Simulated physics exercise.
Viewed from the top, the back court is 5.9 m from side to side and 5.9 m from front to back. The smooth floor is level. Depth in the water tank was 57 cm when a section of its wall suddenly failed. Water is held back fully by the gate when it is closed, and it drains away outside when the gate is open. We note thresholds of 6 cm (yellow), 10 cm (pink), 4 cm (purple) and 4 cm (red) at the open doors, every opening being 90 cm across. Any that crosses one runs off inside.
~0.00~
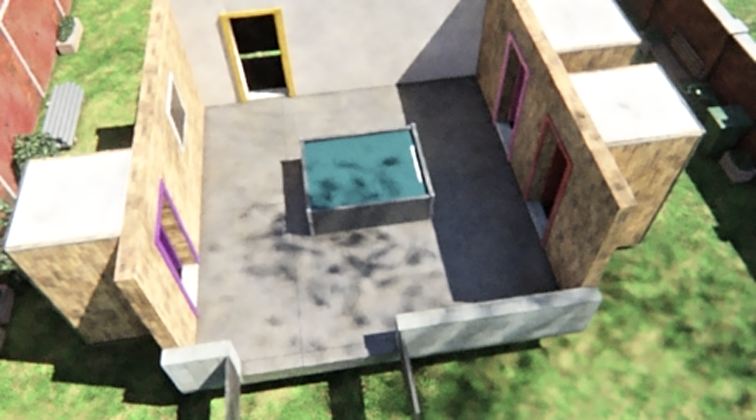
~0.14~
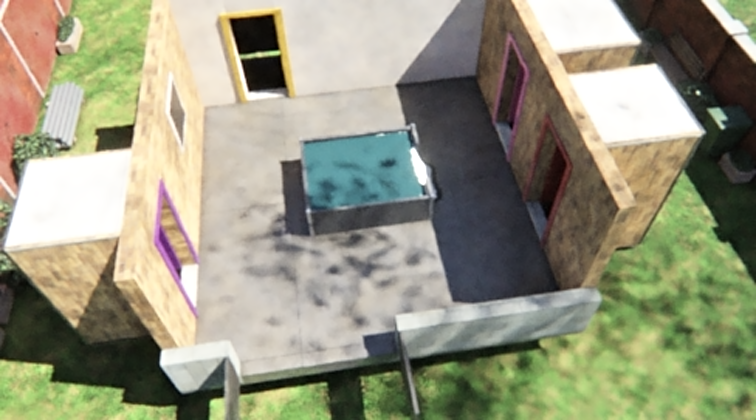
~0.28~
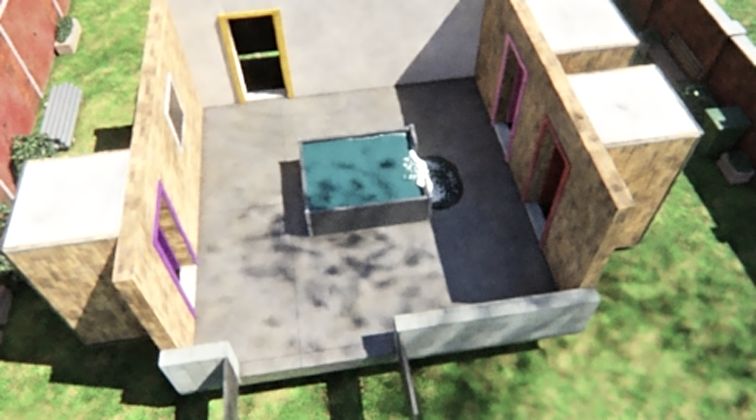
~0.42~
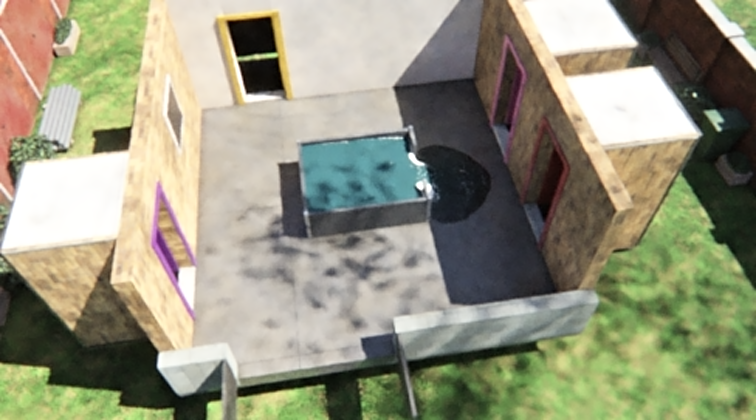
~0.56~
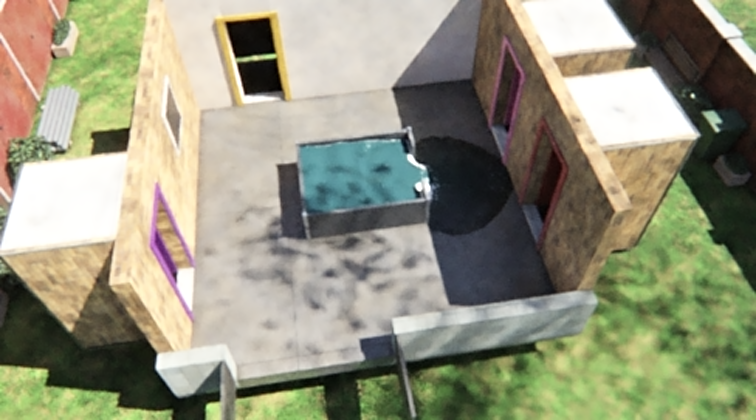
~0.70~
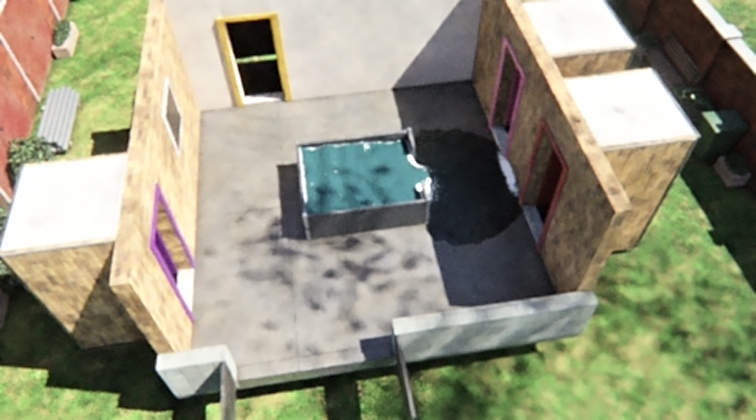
A paved courtyard with tan walls, a yellow-framed doorway at the back, a purple-framed opening at left and magenta and red ones at right is seen from high above, grass outside. A grey-sided tank of teal water sits in the middle, its surface mottled with shadows. Water bursts from the tank's right side and spreads as a dark, widening pool to the right wall, while the view barely shifts.
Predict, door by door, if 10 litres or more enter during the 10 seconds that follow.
Yellow door: Short of the set amount, pink door: Beyond the set amount, purple door: Short of the set amount, red door: Beyond the set amount.
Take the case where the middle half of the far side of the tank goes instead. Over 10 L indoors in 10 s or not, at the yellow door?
So for yellow: Yes.
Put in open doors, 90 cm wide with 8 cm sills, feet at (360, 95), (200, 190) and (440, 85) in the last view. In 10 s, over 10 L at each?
The first one doesn't reach it, the second one doesn't reach it, and the third one exceeds it.
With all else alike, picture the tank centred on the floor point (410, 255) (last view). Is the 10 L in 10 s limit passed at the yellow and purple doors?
Lab note: Yellow door limit not exceeded; purple door limit not exceeded.
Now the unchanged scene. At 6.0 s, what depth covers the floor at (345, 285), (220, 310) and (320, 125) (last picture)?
Reading - approx. 2 / 2 / 2 cm.
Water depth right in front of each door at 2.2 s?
Depths in centimetres - yellow: 0, pink: 21, purple: 0, red: 14.
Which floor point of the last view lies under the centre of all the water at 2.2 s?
The water's centre is around (404, 189).
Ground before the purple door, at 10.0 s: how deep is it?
6.5 cm.
After 1.4 s water covers 15 % of the floor and is deepest (34 cm) near (419, 185); yellow door not reached, pink door 21 cm at the sill, 22 L in, purple door not reached, red door 15 cm at the sill, 11 L in.
After 2.2 s water covers 20 % of the floor and is deepest (28 cm) near (503, 175); yellow door not reached, pink door 21 cm at the sill, 73 L in, purple door not reached, red door 14 cm at the sill, 54 L in.
After 3.5 s water covers 35 % of the floor and is deepest (22 cm) near (419, 185); yellow door not reached, pink door 15 cm at the sill, 125 L in, purple door not reached, red door 10 cm at the sill, 103 L in.
After 6.0 s water covers 80 % of the floor and is deepest (14 cm) near (469, 89); yellow door 2 cm at the sill, 0 L in, pink door 11 cm at the sill, 152 L in, purple door not reached, red door 8 cm at the sill, 147 L in.
After 10.0 s water covers 95 % of the floor and is deepest (8 cm) near (195, 246); yellow door 4 cm at the sill, 0 L in, pink door 6 cm at the sill, 154 L in, purple door 6 cm at the sill, 3 L in, red door 5 cm at the sill, 167 L in.
